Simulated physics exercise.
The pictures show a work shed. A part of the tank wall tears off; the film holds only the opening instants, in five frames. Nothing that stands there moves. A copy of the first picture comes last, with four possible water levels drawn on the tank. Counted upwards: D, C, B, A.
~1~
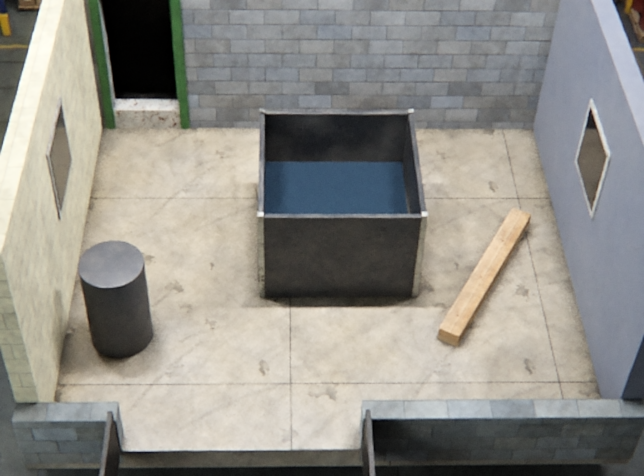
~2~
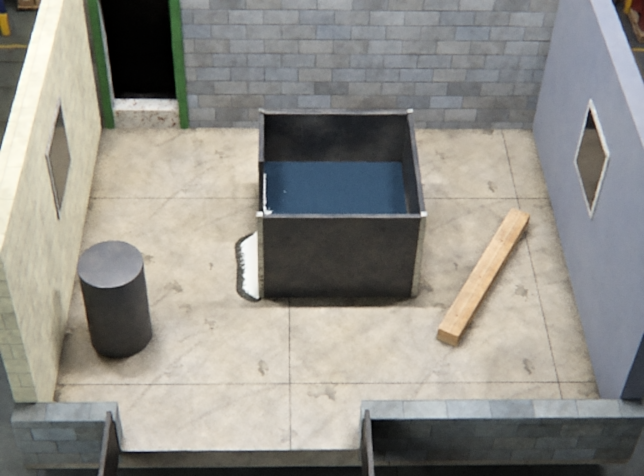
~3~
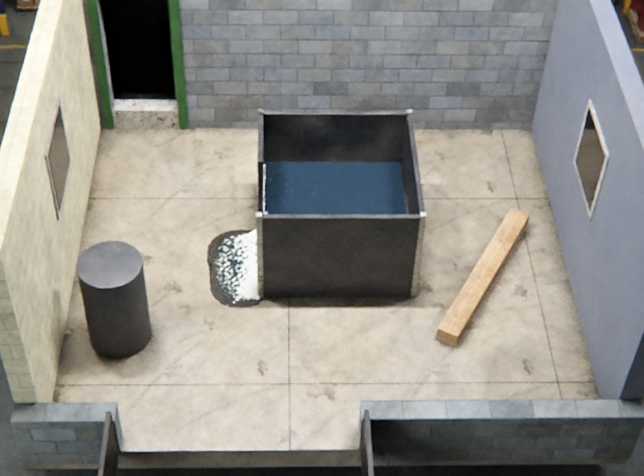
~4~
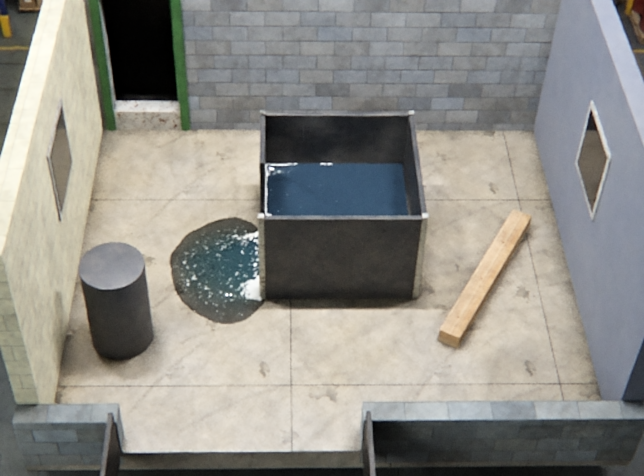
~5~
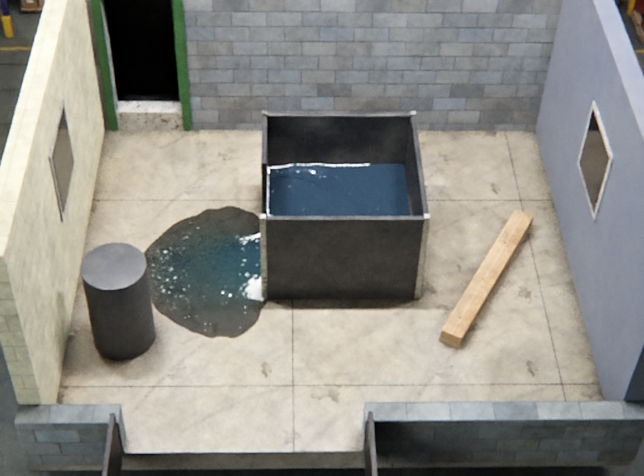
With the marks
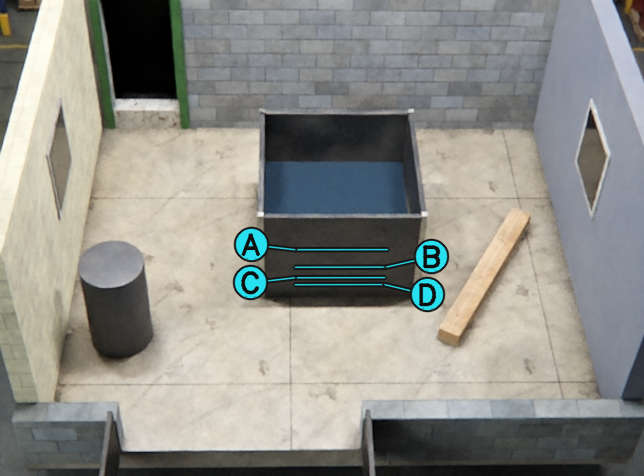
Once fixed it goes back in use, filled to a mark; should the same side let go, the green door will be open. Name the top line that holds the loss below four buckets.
Take A.
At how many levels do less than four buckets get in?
All four.
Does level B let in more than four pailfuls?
No, not at all.
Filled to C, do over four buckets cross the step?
No, not at all.
In cyan, A at (341, 249); B at (340, 267); C at (340, 277); D at (339, 284); from the bottom up D, C, B, A.
Choosing A, a splash gets over, under a bucket.
Choosing B, nothing gets over.
Choosing C, nothing gets over.
Choosing D, nothing gets over.
